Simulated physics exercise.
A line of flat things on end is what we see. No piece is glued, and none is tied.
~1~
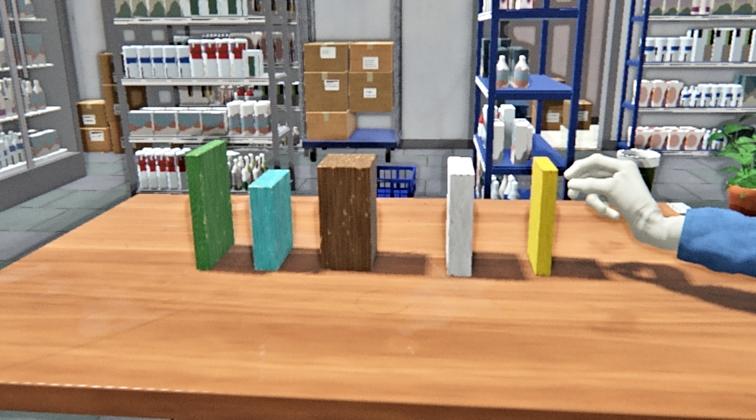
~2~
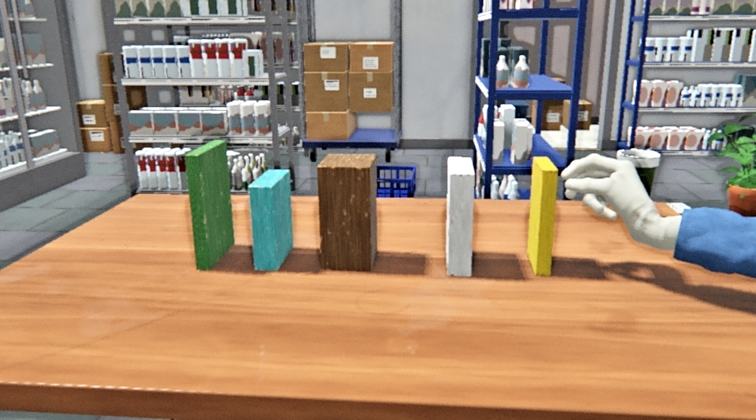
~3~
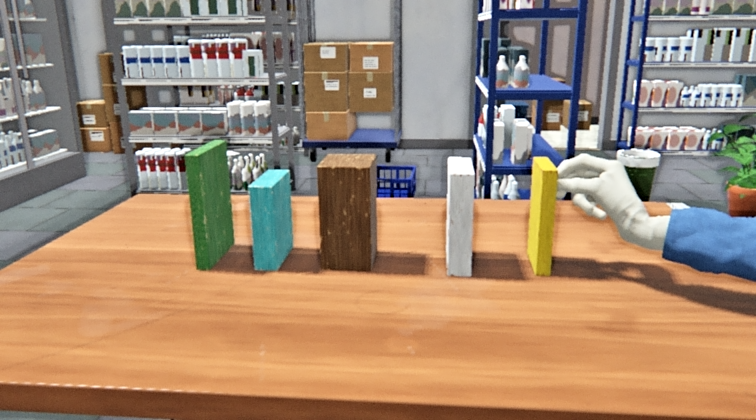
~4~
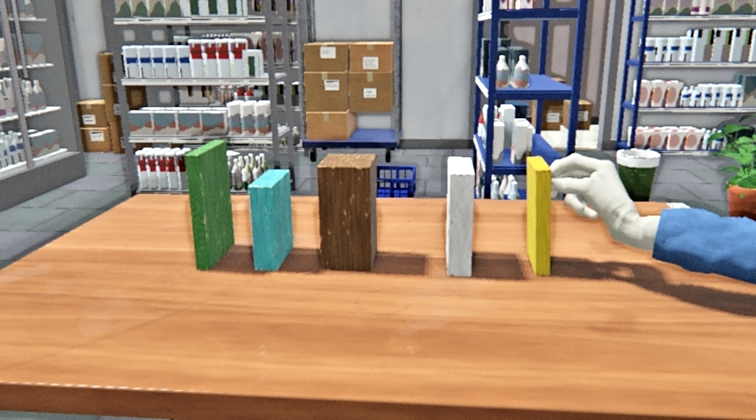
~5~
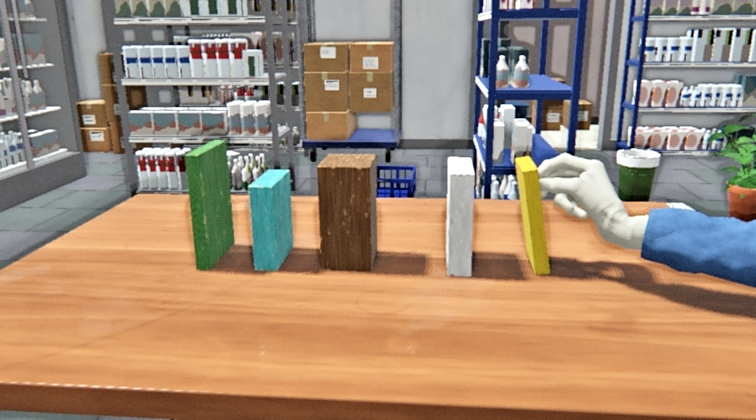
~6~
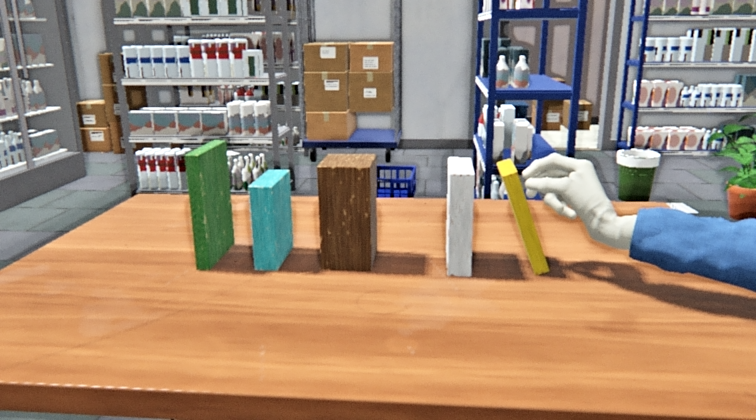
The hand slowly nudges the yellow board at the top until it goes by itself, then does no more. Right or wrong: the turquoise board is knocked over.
Wrong.
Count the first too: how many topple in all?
2 altogether.
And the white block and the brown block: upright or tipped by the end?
The white block goes down; the brown block remains standing.
Then, 0.20 s later than the last frame, yellow board 44° over; white block tilted by 9°.
Then, 0.40 s later than the last frame, yellow board 64° over; white block tilted by 41°.
Then, 0.50 s later than the last frame, yellow board 69° over; white block tilted by 52°; brown block tilted by 6°.
When it is over, lying over on the table, white block; left askew, brown block; turquoise board as before. End places, in pixels of the last picture, turquoise board near (272, 219).
